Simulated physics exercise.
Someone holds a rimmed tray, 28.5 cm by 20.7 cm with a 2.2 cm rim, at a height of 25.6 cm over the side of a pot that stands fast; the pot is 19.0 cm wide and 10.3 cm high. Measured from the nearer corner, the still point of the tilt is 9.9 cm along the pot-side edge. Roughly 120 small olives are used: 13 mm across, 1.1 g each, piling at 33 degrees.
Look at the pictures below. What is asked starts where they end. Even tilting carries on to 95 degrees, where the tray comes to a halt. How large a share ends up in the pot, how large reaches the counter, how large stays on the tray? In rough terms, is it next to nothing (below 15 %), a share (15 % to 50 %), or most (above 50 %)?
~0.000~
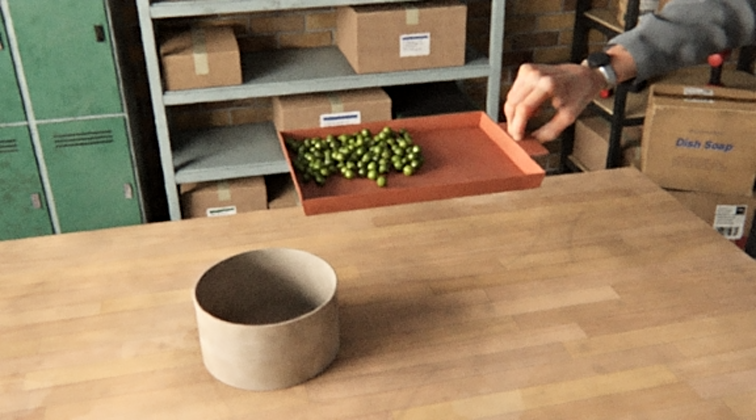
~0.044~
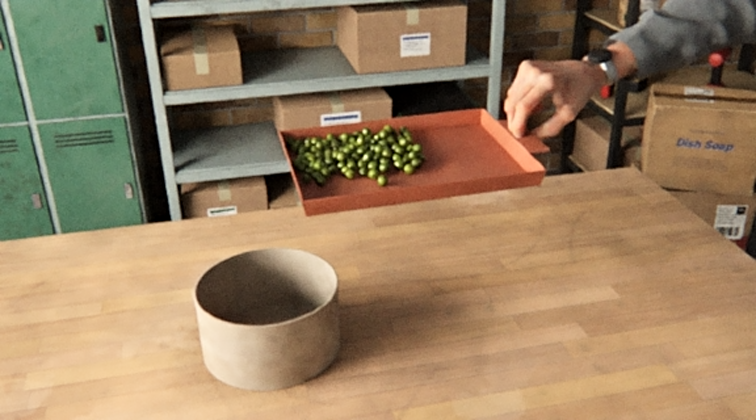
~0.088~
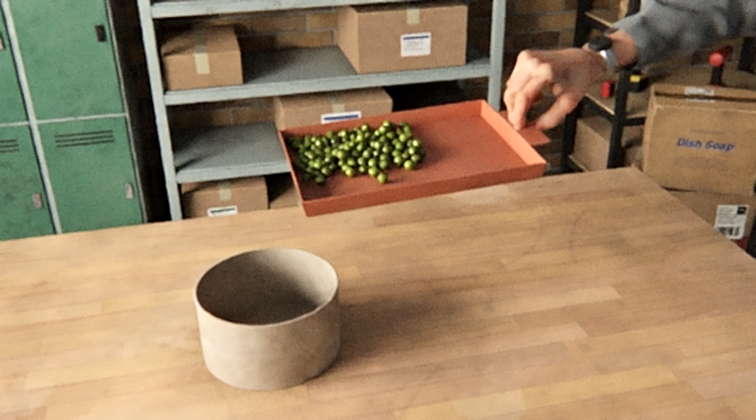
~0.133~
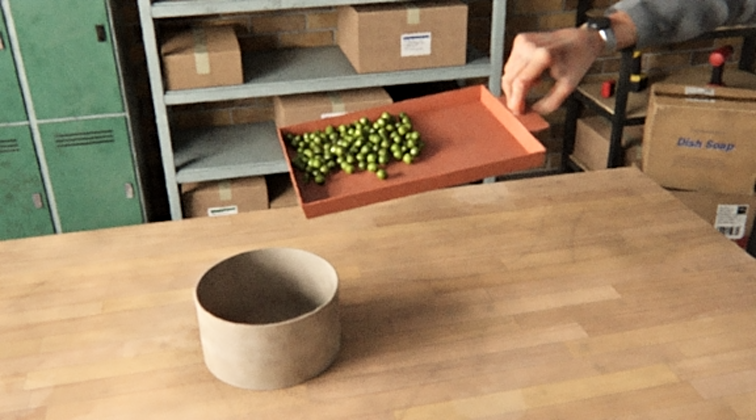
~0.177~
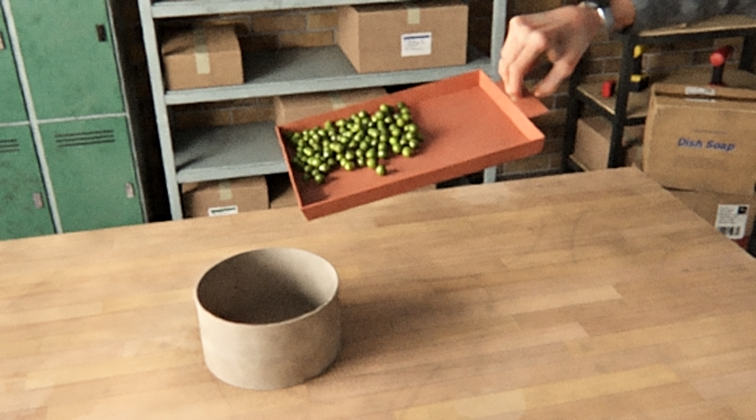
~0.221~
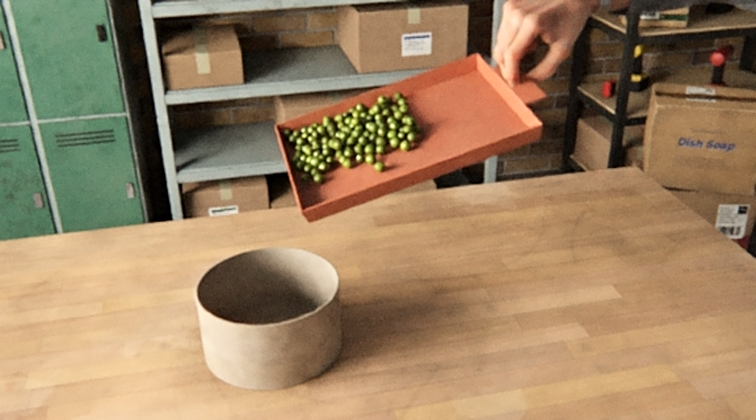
Pot: Large; counter: Medium; tray: Small.
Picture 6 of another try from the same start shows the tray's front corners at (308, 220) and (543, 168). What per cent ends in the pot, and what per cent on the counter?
Final per cent - pot 20, counter 80.
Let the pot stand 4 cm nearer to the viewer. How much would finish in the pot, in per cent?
With that change it comes to something like 90 in a hundred.
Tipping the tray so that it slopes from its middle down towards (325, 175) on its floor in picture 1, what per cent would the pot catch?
My best guess is some 80 per cent.
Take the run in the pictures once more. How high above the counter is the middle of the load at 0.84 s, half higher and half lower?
Roughly 30 cm above the counter.
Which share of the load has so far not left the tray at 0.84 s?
Some 95 per cent of the load.
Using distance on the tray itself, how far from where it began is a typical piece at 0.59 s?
Displacement on the tray: About 5 cm.
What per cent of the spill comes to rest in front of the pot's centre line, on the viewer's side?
Roughly 100 percent of the spill.
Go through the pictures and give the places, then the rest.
The first frame shows tray tilt 0 degrees, front corners at (305, 199) and (540, 171); middle of the pieces at (356, 155); pot at (266, 284).
The second frame shows tray tilt 1 degrees, front corners at (306, 199) and (541, 169); middle of the pieces at (356, 154).
The third frame shows tray tilt 3 degrees, front corners at (305, 200) and (541, 161), lowest corner left front; middle of the pieces at (357, 151).
The fourth frame shows tray tilt 7 degrees, front corners at (305, 203) and (541, 149), lowest corner left front; middle of the pieces at (356, 146).
The fifth frame shows tray tilt 12 degrees, front corners at (304, 205) and (539, 136), lowest corner left front; middle of the pieces at (355, 141).
The sixth frame shows tray tilt 17 degrees, front corners at (304, 208) and (537, 123), lowest corner left front; middle of the pieces at (353, 136); pot at (268, 283). Its pace works out near 105 degrees a second.
After 0.59 s, tilt 54 degrees; the tray holds 100 %, the pot 0 %.
After 0.84 s, tilt 80 degrees; the tray holds 95 %, the pot 0 %.
After 1.19 s, tilt 95 degrees; the tray holds 20 %, the pot 5 %.
By 2.3 s all is still; pot 60 %, counter 40 %, tray 0 %.
